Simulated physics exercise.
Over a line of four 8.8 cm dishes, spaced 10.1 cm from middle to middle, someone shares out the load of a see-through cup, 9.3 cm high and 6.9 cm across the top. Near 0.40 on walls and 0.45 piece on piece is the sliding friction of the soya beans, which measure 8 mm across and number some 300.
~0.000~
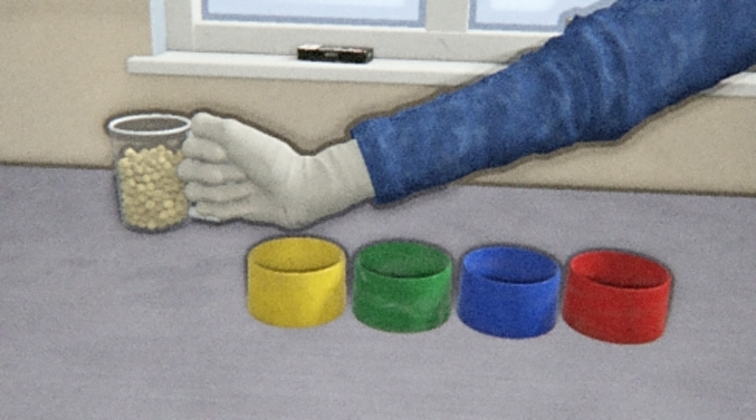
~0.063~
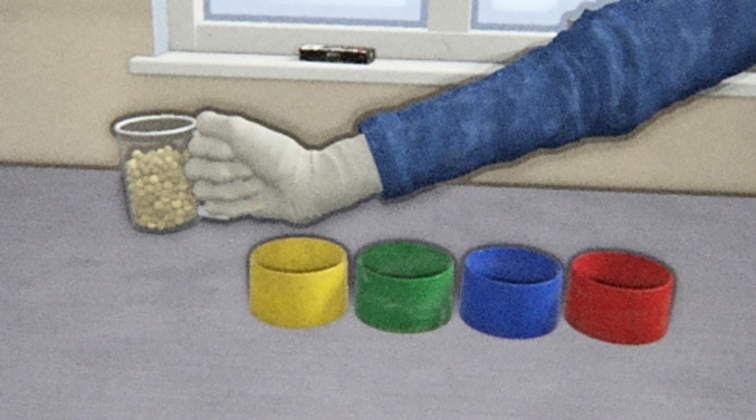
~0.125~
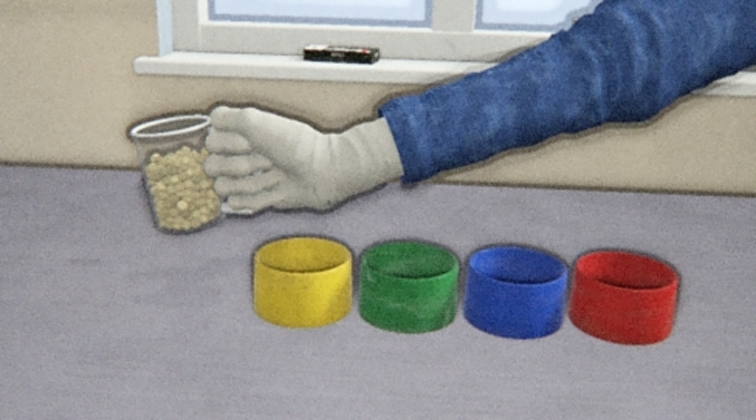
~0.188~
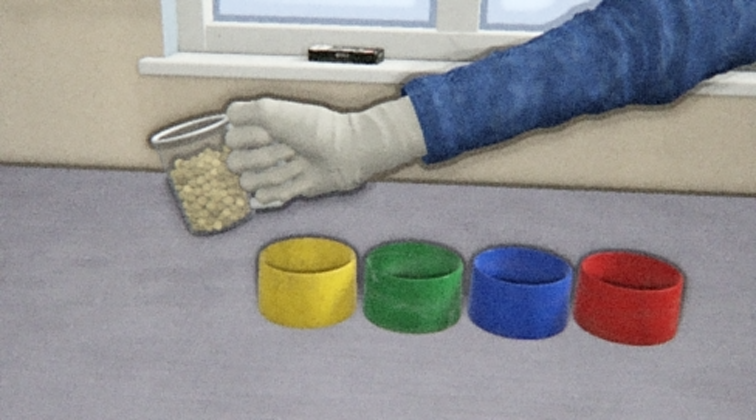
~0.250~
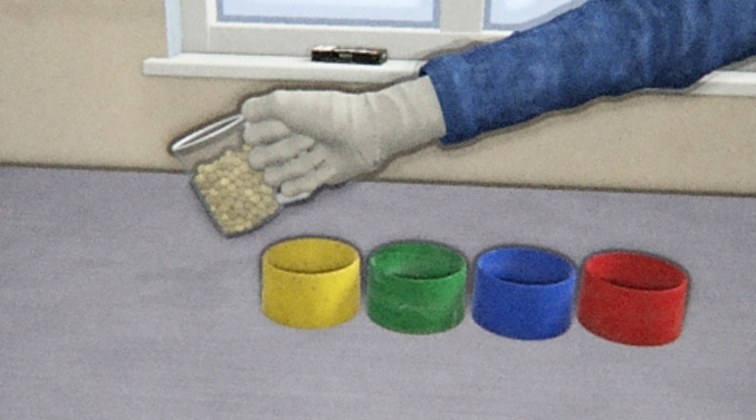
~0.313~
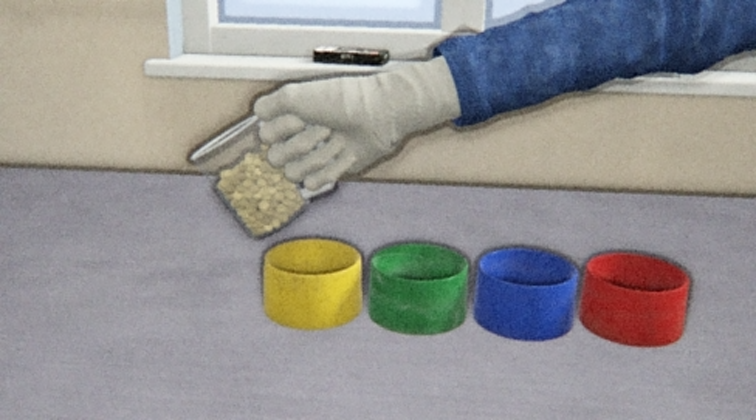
The clip shows a gloved hand in a blue sleeve holding a clear cup of small pale pieces, moving it right while steadily tilting it, behind a row of yellow, green, blue and red dishes on a gray surface.
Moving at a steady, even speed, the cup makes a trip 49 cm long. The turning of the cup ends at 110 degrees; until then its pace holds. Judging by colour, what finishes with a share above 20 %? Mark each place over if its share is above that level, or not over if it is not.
Red dish: Not over, blue dish: Over, green dish: Over, yellow dish: Not over, counter: Not over.
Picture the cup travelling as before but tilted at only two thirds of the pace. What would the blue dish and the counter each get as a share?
In that case you'd see blue at 30 and the counter at 10.
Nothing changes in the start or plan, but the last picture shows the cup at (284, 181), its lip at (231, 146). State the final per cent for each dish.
Dish by dish: Red 100 percent, blue 0 percent, green 0 percent, yellow 0 percent.
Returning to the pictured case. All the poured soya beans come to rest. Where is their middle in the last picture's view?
Resting centre estimate: Around (452, 305).
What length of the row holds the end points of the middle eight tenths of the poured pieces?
17 cm.
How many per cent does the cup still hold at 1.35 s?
Somewhere close to 15 percent.
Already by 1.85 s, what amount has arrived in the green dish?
About 50 percent up to now.
After 0.94 s, tilt 109 degrees; cup holds 85 %, green 15 %.
After 1.35 s, tilt 110 degrees; cup holds 15 %, blue 25 %, green 50 %.
After 1.85 s, tilt 110 degrees; cup holds 0 %, red 10 %, blue 30 %, green 50 %.
By 2.2 s all is still; red 10 %, blue 30 %, green 50 %, yellow 0 %, counter 10 %.
